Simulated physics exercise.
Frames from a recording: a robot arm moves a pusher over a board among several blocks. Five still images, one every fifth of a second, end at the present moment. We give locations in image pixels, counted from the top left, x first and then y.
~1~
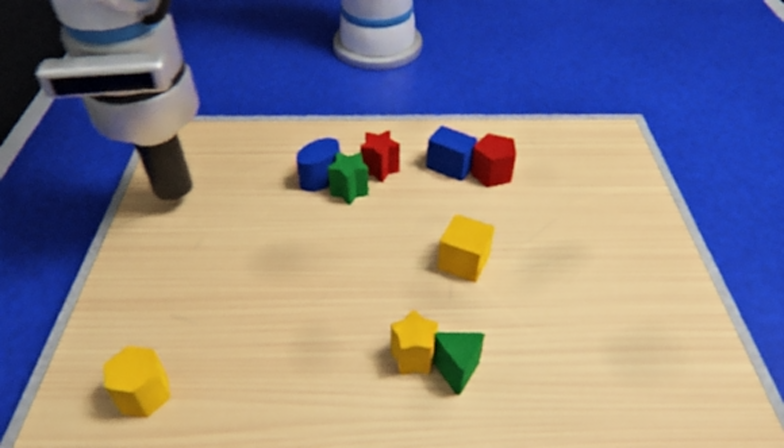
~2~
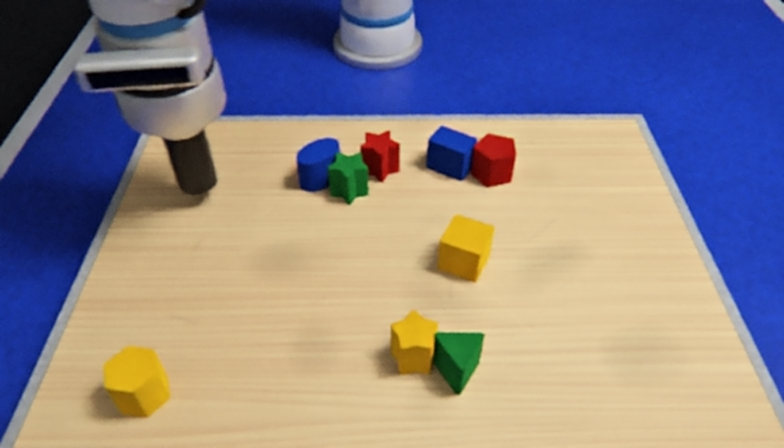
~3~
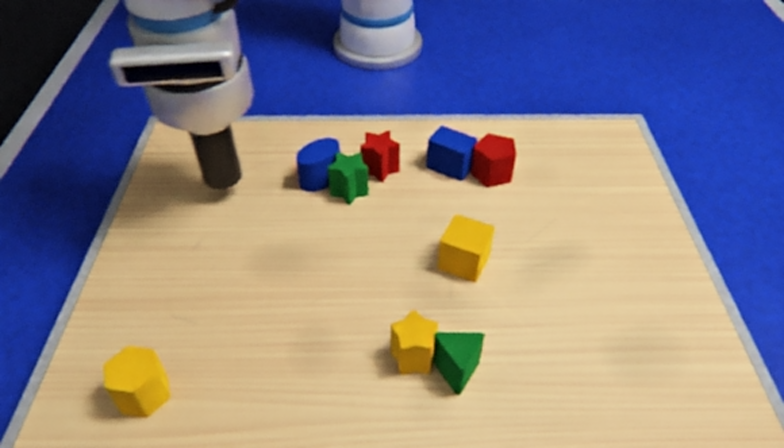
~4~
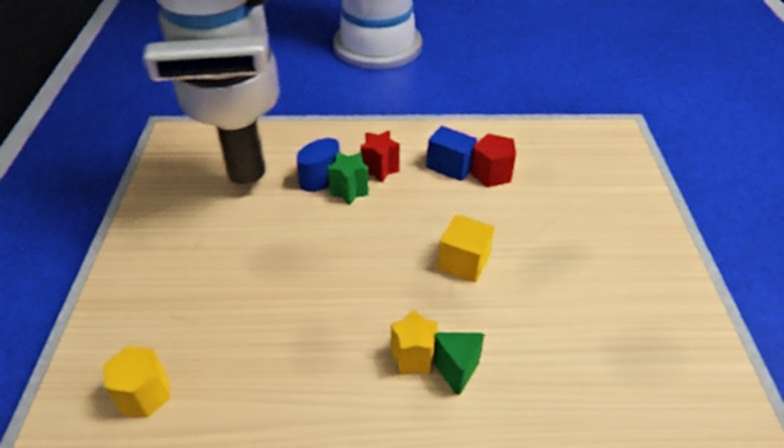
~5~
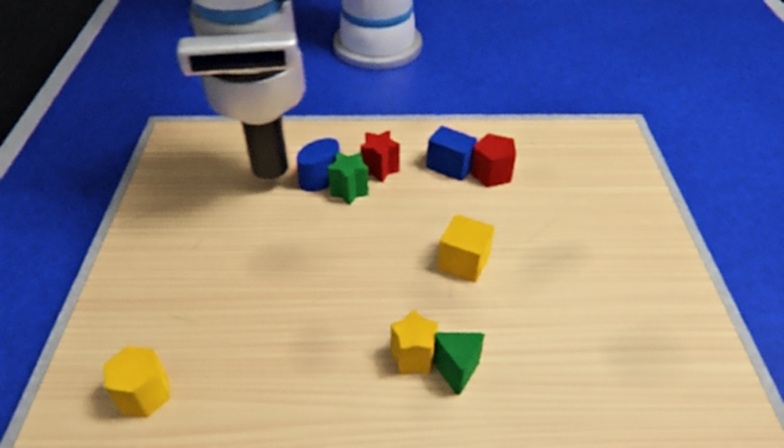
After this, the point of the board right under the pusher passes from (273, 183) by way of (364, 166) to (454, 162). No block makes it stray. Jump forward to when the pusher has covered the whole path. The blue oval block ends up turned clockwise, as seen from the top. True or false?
The statement is incorrect.
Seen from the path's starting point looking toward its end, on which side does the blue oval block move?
Over to the left.
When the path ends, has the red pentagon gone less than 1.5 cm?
Short answer: No.
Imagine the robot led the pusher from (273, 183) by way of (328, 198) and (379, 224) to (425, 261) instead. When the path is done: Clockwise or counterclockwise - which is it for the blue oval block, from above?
Looking down, my answer is that the blue oval block rotates anticlockwise.
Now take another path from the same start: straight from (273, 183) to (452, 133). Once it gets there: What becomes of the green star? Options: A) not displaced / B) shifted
That would be B.
What follows on the original path. One third of the way, pusher at (333, 156); blue oval block at (370, 137), turned 15° anticlockwise; green star at (363, 163), turned 60° clockwise; red star at (402, 139).
Two thirds of the way, pusher at (394, 149); blue oval block at (424, 125), turned 50° anticlockwise; green star at (363, 163), turned 60° clockwise; red star at (454, 133); blue rectangular block at (489, 133), turned 25° clockwise; red pentagon at (523, 150), turned 20° clockwise.
At the end, pusher at (456, 147); blue oval block at (478, 119), turned 85° anticlockwise; green star at (363, 163), turned 60° clockwise; red star at (511, 128); blue rectangular block at (540, 122), turned 35° clockwise; red pentagon at (527, 152), turned 30° clockwise.
